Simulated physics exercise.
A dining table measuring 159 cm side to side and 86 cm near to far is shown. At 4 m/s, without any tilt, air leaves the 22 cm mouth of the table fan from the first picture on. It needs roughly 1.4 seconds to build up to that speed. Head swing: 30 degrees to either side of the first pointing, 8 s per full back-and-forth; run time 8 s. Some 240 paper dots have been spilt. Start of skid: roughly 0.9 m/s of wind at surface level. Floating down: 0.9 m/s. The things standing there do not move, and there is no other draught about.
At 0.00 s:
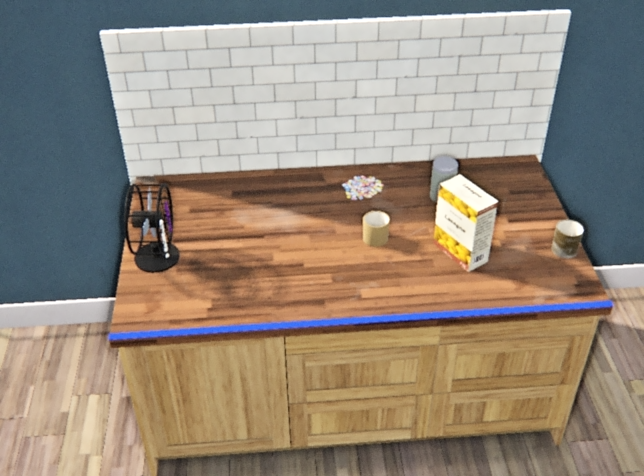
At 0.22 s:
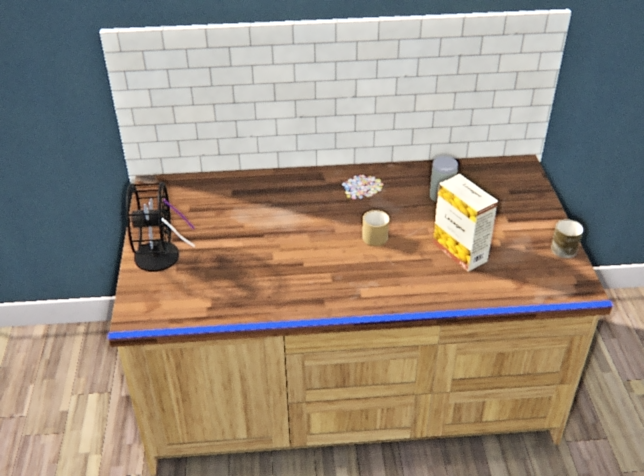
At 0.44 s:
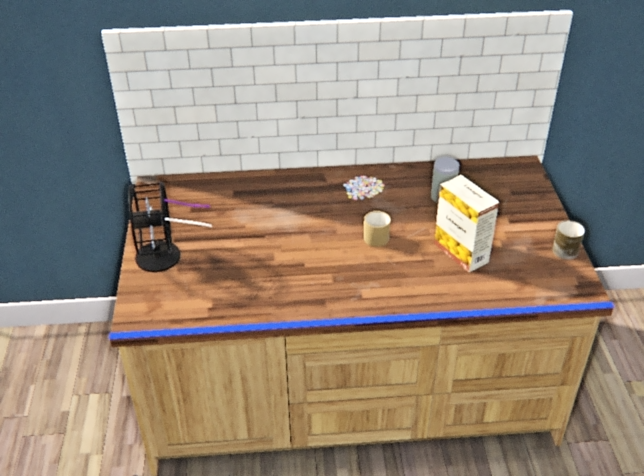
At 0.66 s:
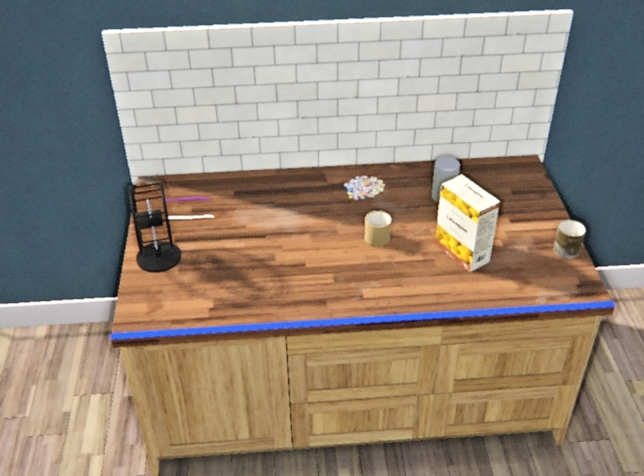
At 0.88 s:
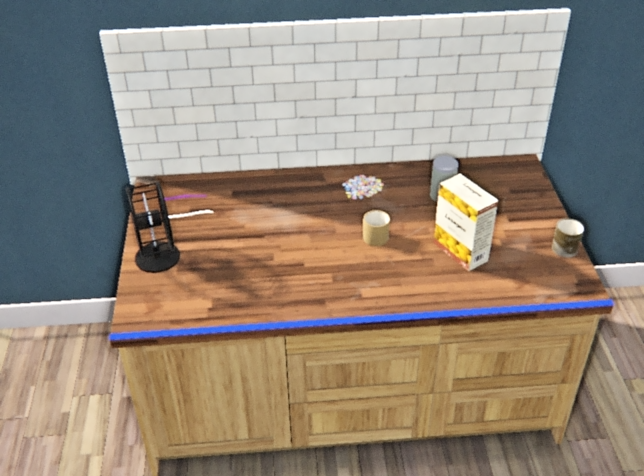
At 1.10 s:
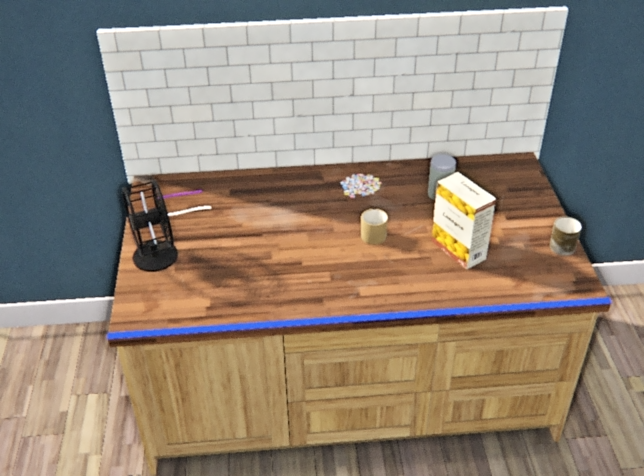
A small black fan at the left end of a wooden counter swivels its head gradually towards the back, while white and purple ribbons at its front swing out to the right. Seen from above and in front, the counter also holds pale paper dots, a tan mug, a yellow-and-white box, a grey jar and another cup before white tiles. The dots barely change, and the view shifts very slightly.
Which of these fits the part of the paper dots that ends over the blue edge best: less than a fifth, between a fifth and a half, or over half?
Fewer than one in five.
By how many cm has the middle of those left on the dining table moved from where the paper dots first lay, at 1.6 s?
Roughly 15 centimetres.
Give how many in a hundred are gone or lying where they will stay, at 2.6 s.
Roughly 60 % of them.
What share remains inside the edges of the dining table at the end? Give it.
About 4 % of them are still there at the end.
After 1.6 s, 0 % are over the blue edge; the middle of those left on the top is near (391, 171); 0 % are gone or lie where they will stay.
After 2.6 s, 0 % are over the blue edge; 65 % are gone or lie where they will stay.
After 4.4 s, 0 % are over the blue edge; 100 % are gone or lie where they will stay.
After 8.0 s, at the end, 0 % are over the blue edge.
